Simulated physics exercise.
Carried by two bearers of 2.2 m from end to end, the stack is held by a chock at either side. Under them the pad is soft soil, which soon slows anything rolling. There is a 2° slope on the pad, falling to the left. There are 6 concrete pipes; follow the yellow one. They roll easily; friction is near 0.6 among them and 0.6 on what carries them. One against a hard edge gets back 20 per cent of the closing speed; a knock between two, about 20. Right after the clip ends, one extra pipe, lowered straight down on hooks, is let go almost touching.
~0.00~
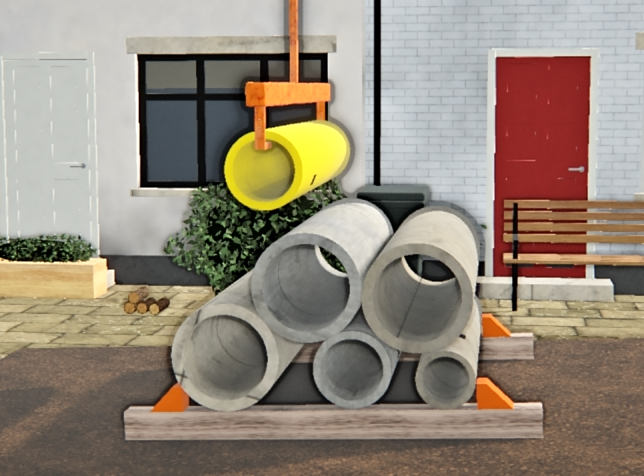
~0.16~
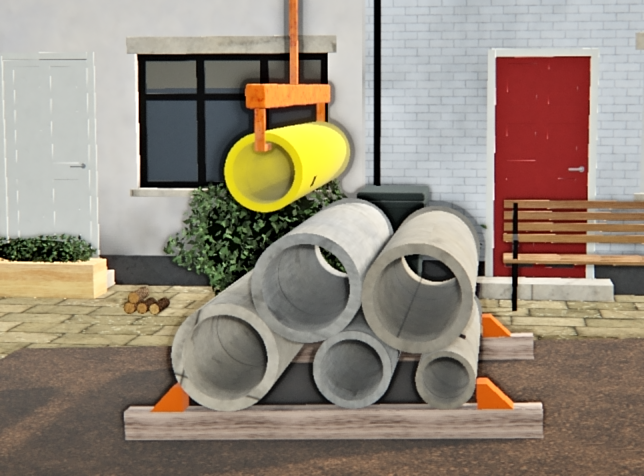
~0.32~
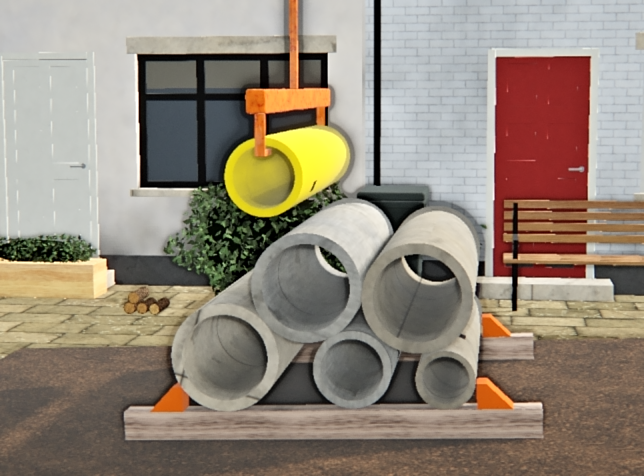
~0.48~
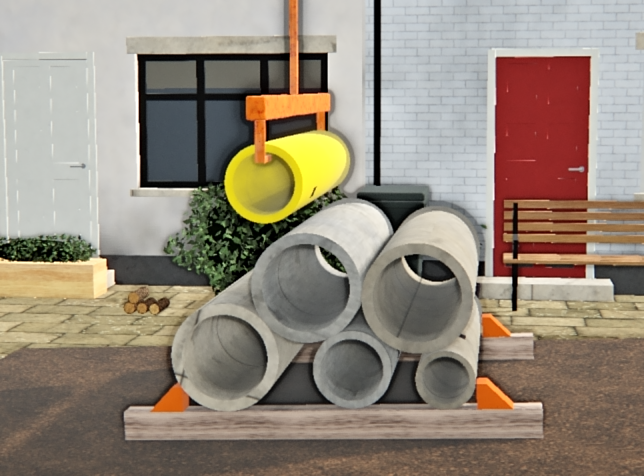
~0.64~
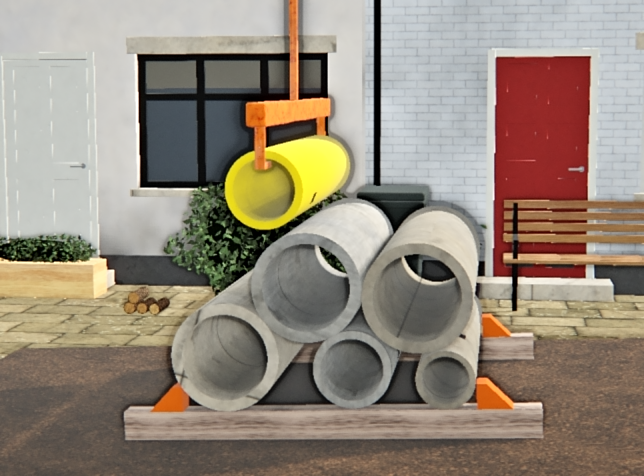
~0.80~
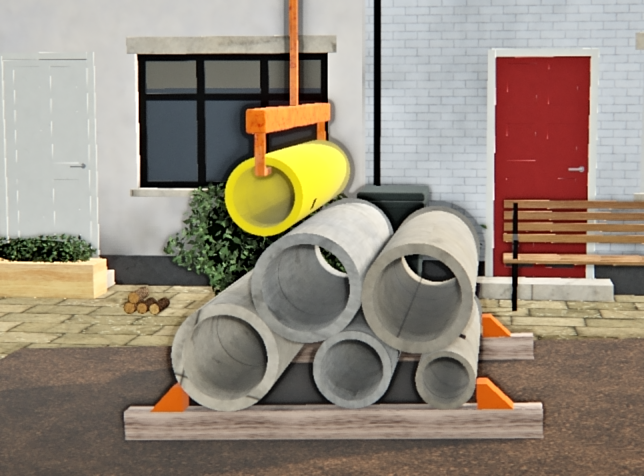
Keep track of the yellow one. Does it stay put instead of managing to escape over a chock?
It breaks out.
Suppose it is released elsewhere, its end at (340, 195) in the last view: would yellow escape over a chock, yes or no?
Yellow: No.
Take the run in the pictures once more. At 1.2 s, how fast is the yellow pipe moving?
It's travelling at about 1.0 m/s.
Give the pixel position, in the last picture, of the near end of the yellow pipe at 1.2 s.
Around pixel (236, 223).
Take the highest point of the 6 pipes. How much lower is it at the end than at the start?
Roughly 50 cm.
After 1.2 s, yellow is up on others, 35 cm inside the left chock, rolling left; 0 past a chock so far.
After 1.7 s, yellow is beyond the left chock, rolling left; 1 past a chock so far.
At rest (2.8 s), yellow is beyond the left chock; 1 past a chock so far.
